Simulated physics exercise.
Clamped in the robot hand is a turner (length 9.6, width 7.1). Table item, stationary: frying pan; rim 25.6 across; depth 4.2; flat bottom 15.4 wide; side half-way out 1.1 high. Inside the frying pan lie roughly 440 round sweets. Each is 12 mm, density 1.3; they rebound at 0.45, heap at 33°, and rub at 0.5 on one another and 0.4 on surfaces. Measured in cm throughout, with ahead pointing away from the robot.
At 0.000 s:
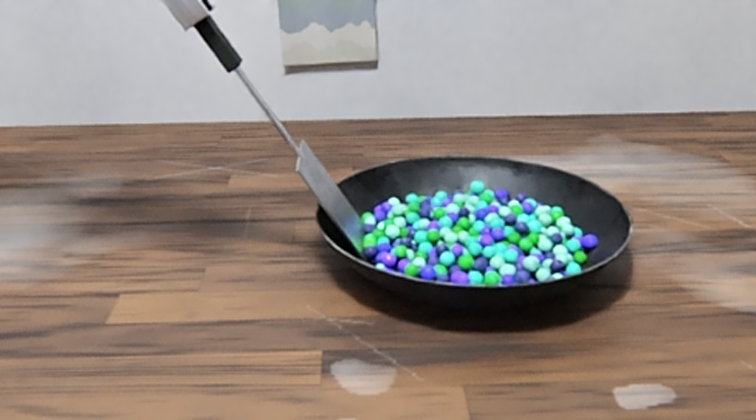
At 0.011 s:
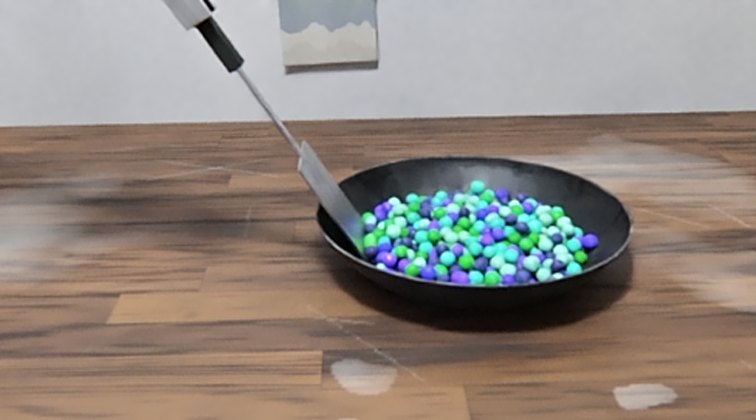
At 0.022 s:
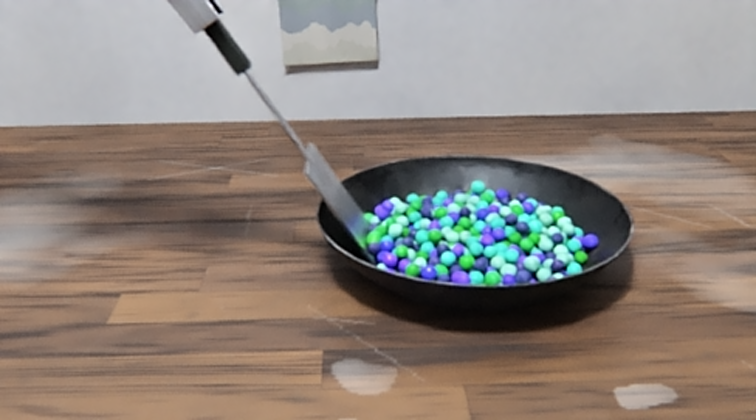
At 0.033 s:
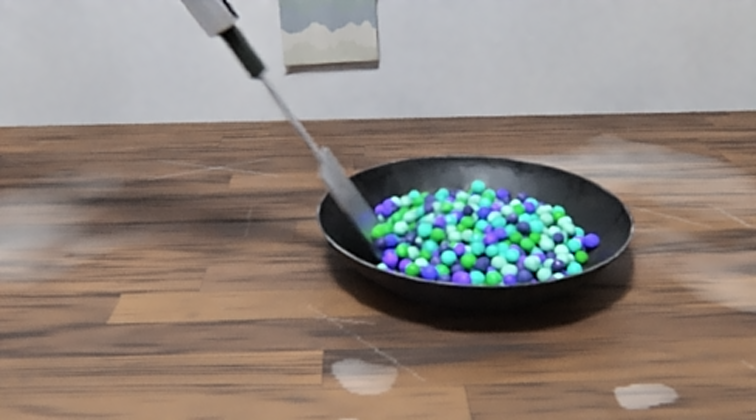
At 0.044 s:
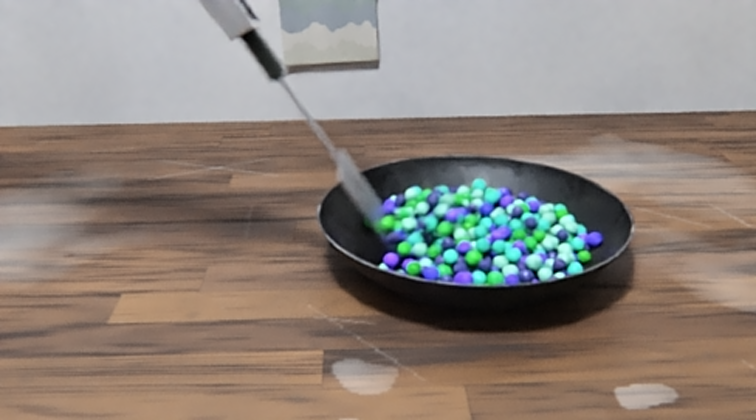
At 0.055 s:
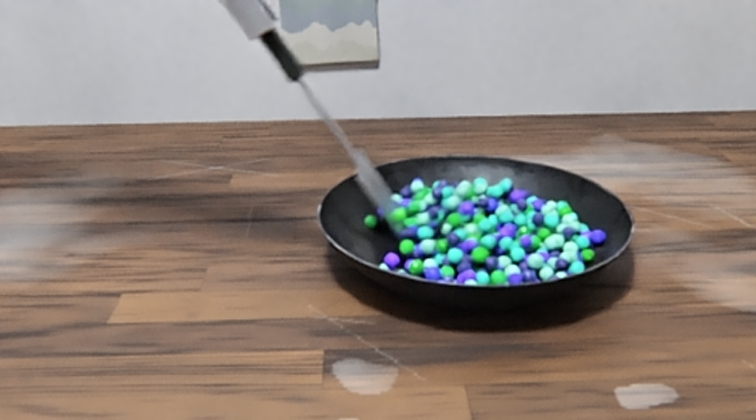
A robot-held turner slides rightward through the left side of colourful balls in a black pan.
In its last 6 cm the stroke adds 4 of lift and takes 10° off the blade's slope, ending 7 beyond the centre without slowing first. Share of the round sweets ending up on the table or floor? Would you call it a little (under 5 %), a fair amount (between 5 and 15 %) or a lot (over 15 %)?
A lot, over 15 %.
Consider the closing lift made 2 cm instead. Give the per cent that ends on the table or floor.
Roughly 30 per cent.
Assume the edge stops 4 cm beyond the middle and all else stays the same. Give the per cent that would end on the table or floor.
It would come to roughly 15 percent.
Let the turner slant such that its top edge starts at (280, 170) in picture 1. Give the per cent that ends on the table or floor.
I'd estimate close to 25 per cent.
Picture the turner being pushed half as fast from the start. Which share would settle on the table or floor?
Roughly 5 per cent, I'd say.
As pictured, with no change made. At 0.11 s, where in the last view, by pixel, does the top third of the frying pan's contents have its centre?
I'd put it somewhere near (507, 210).
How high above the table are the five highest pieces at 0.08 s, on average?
Height: Some 7 cm.
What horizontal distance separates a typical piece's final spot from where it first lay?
Level distance of roughly 4 cm.
By 0.08 s, sloping 58°, highest piece 7 above the table; 435 in the frying pan.
By 0.11 s, sloping 55°, highest piece 9 above the table; 435 in the frying pan.
By 0.32 s, sloping 48°, highest piece 12 above the table; 334 in the frying pan, 75 on the table or floor, 26 on the blade or in flight.
By 1.37 s, sloping 48°, highest piece 4 above the table; 334 in the frying pan, 101 on the table or floor.
Final count, 334 in the frying pan, 101 on the table or floor. That is 23 % on the table or floor.
